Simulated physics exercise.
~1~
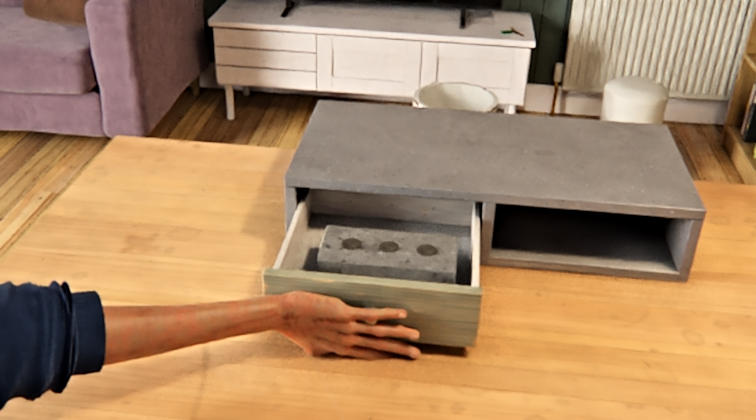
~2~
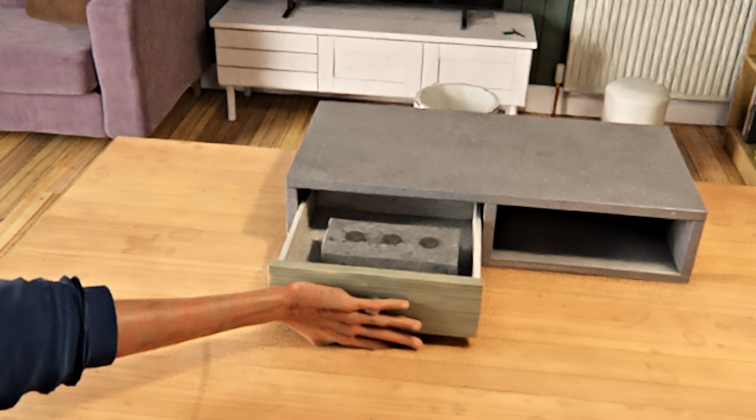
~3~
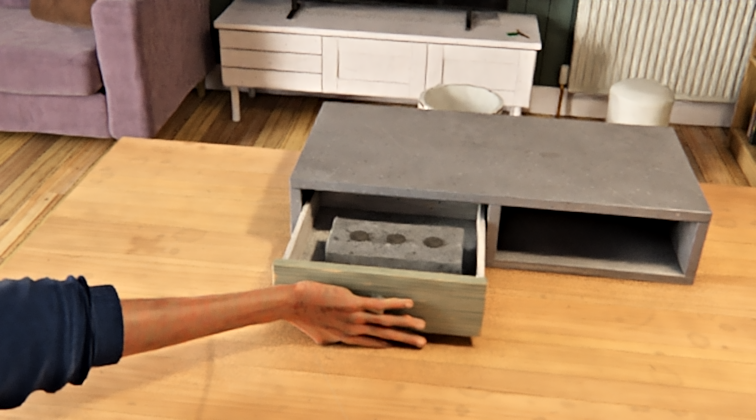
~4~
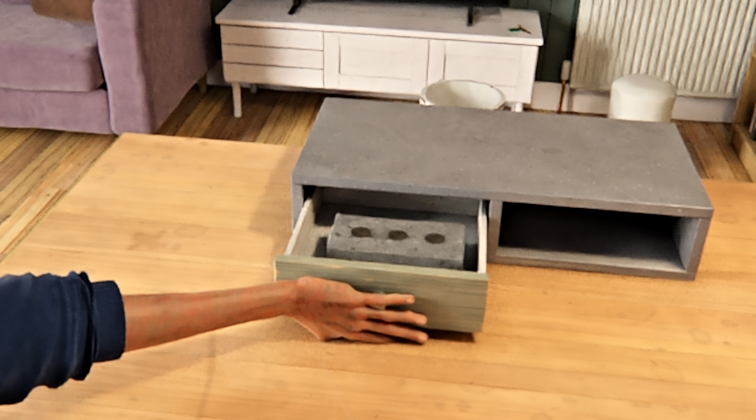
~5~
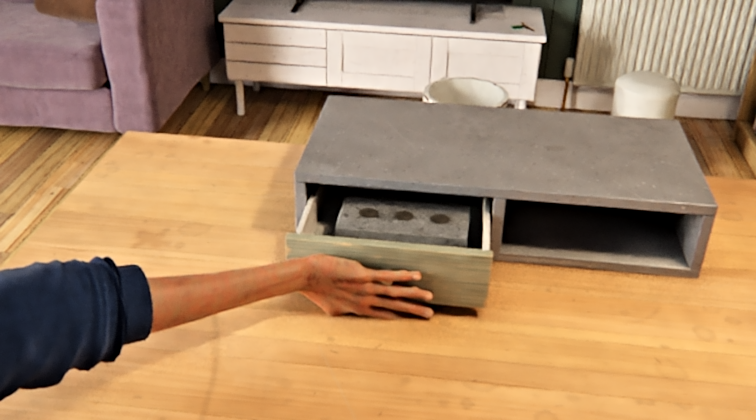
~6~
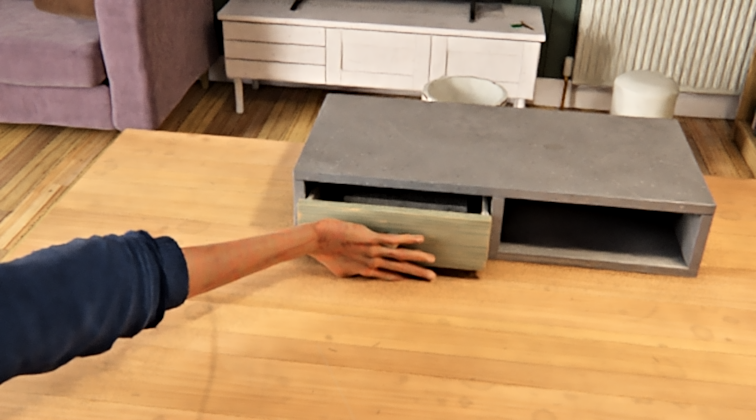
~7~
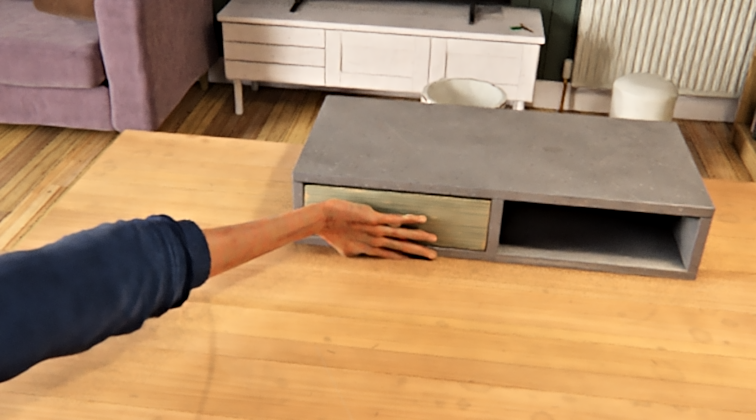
The clip shows a hand resting against the front of an open, pale greenish drawer holding a grey brick with three round holes, set in a low grey chest on a wooden table. The hand then pushes the drawer inward until it sits fully closed, hiding the brick.
